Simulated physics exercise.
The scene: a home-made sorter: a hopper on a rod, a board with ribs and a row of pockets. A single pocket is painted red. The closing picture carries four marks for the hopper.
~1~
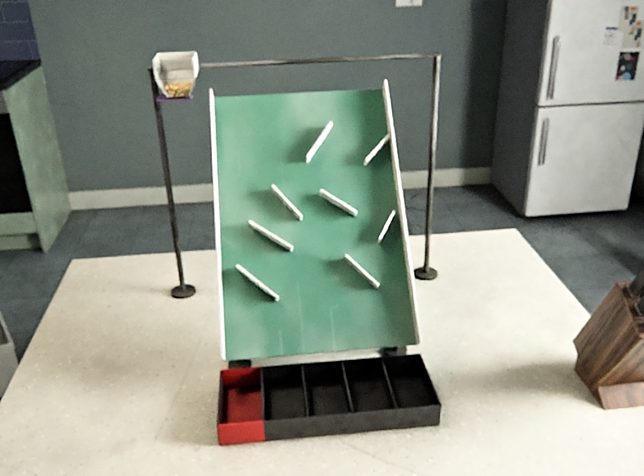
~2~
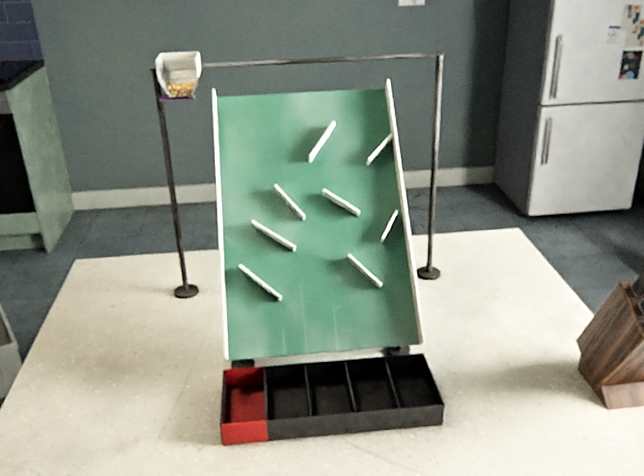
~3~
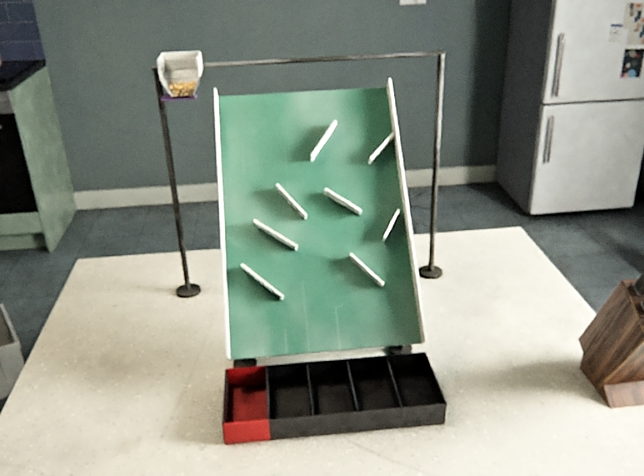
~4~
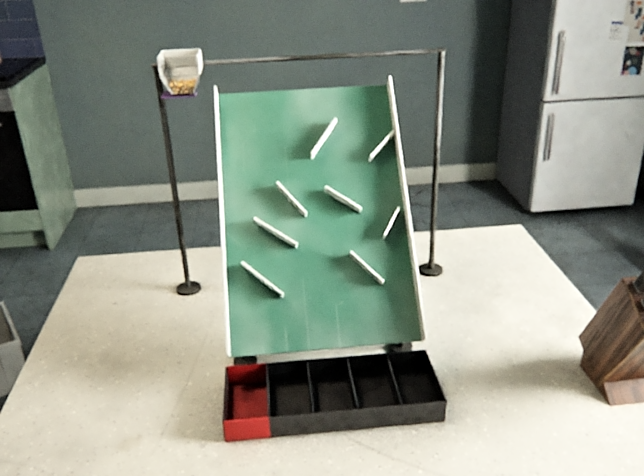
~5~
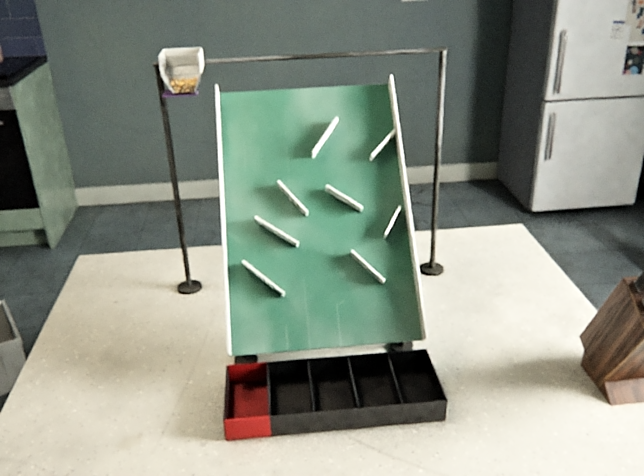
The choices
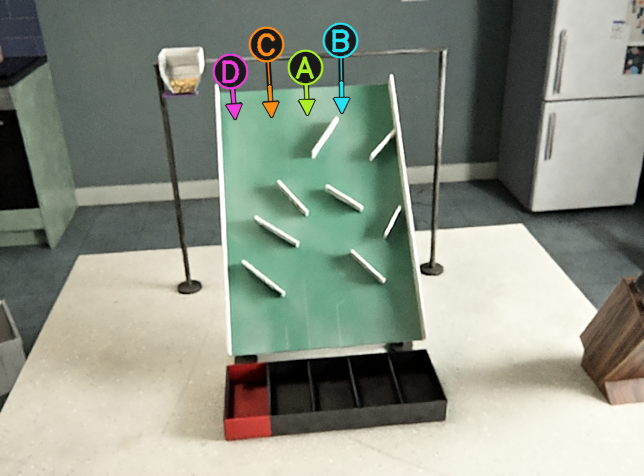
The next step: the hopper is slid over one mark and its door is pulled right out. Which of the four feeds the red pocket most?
The answer is mark D.
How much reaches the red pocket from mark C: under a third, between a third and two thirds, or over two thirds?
Under a third.
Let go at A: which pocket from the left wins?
It is the fourth one.
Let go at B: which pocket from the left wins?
The fifth from the left.
On the marked copy, mark A meets the board at (307, 109); mark B meets the board at (341, 107); mark C meets the board at (271, 111); mark D meets the board at (234, 113).
For mark A, not one piece in the red pocket, almost all in other pockets.
For mark B, not one piece in the red pocket, almost all in other pockets, just a few outside the box.
For mark C, about a tenth in the red pocket, the larger part in other pockets, about a tenth outside the box.
For mark D, roughly half in the red pocket, roughly half in other pockets.
